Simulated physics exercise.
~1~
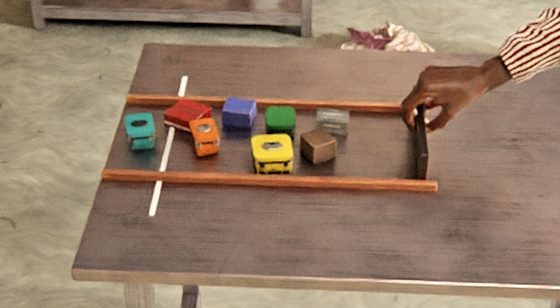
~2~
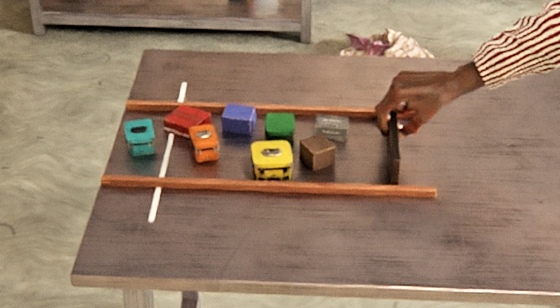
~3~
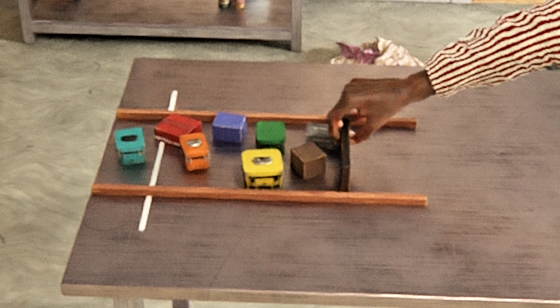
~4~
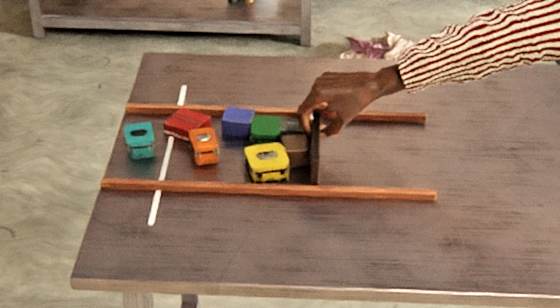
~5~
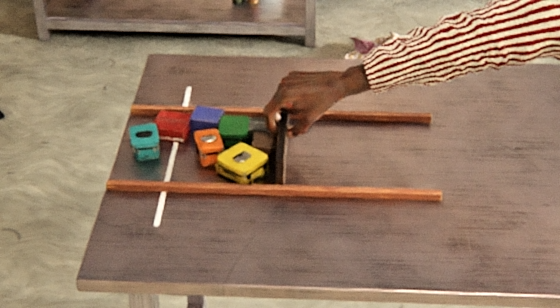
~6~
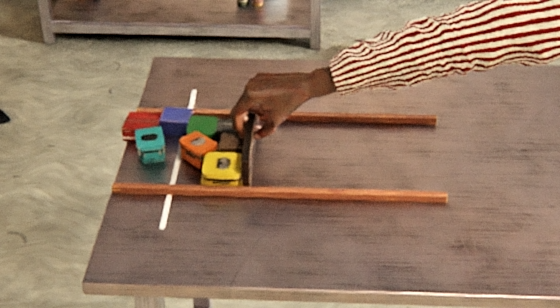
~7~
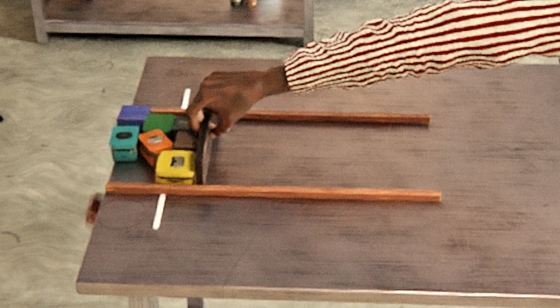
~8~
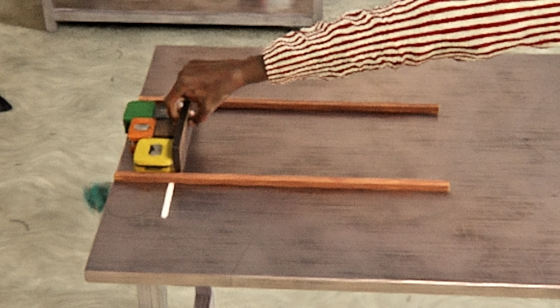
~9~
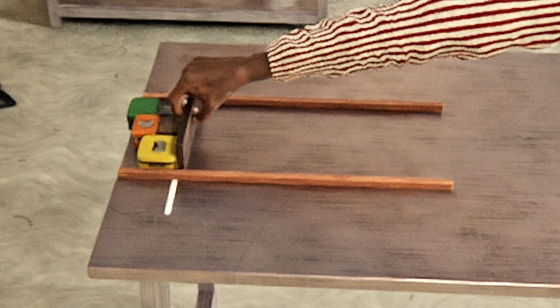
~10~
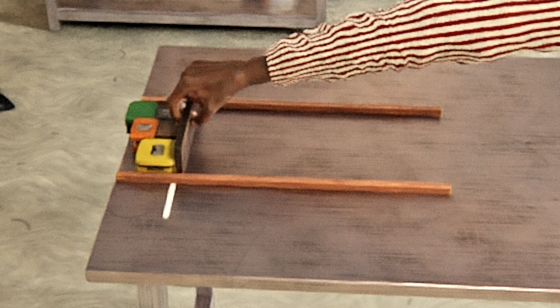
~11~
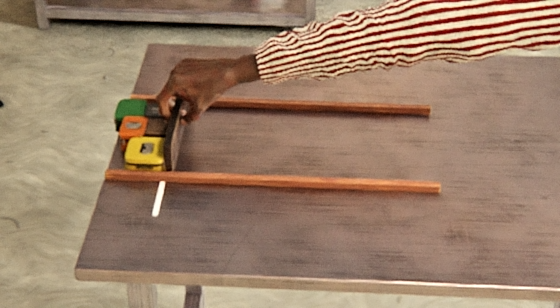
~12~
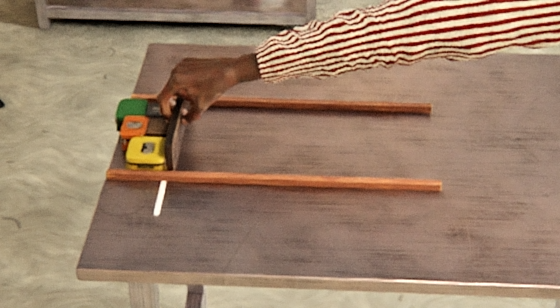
Hand with a board sweeping colourful blocks left between two rails, some falling off the table edge, others stopping at the edge.
